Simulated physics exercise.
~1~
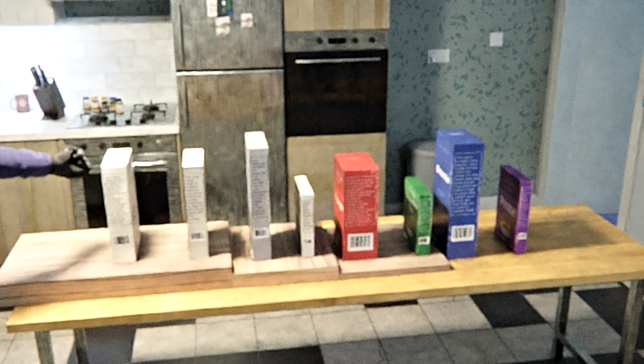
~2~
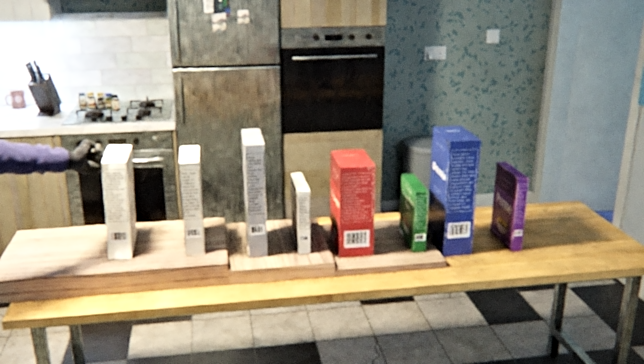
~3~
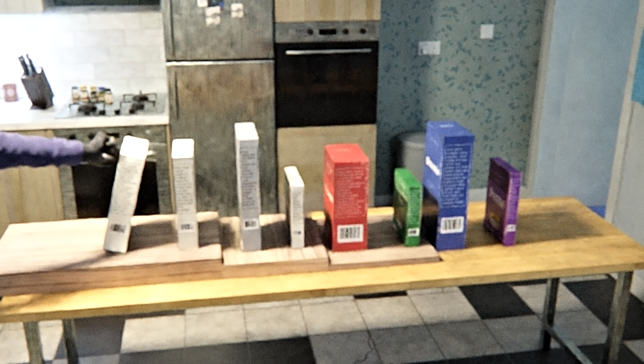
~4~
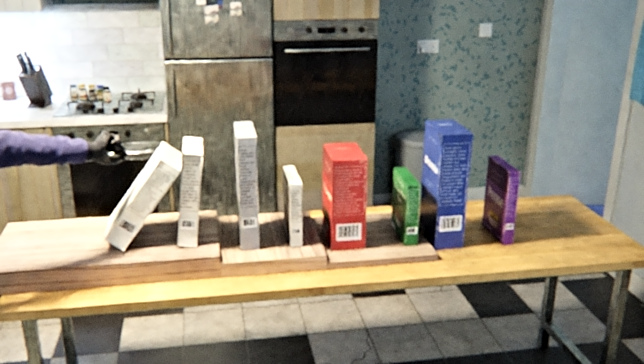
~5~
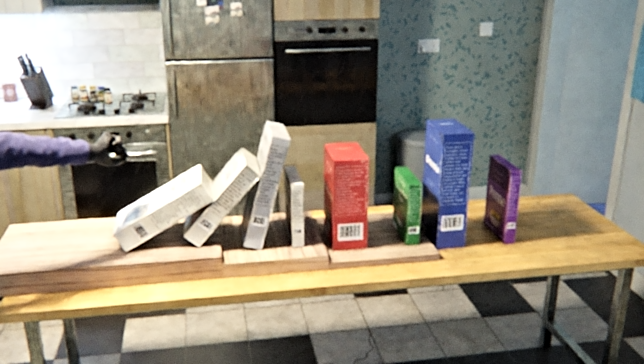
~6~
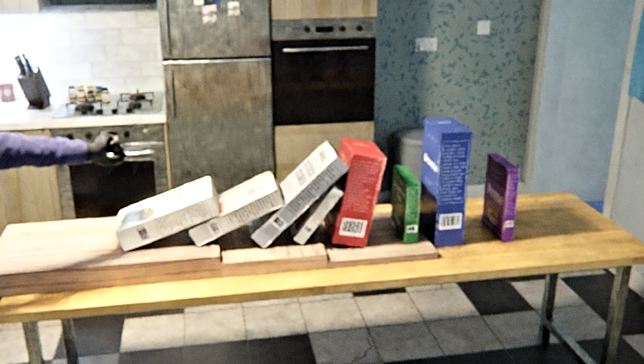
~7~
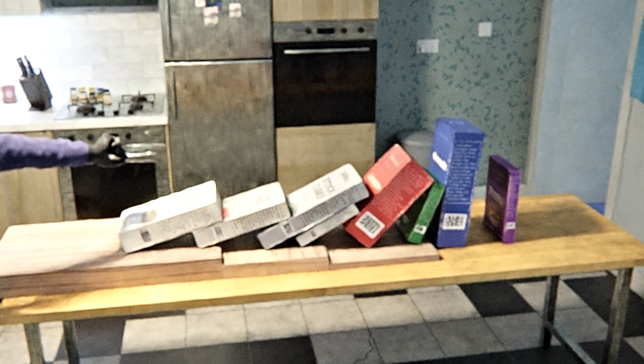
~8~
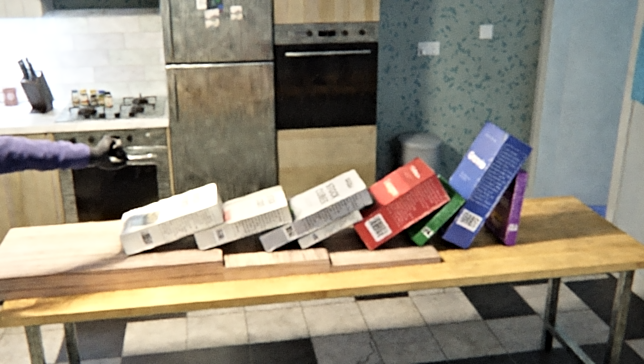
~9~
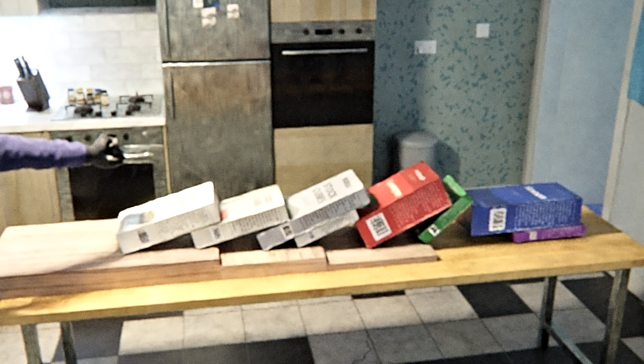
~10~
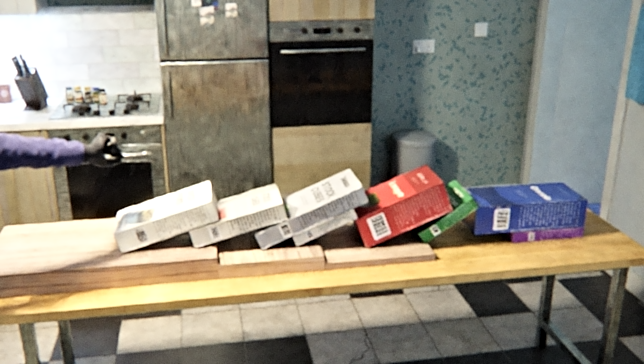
A row of upright boxes toppled like dominoes from left to right along a wooden table after a gloved hand tipped the first white one, and the fall ran through the red, green, blue and purple boxes until none stood.
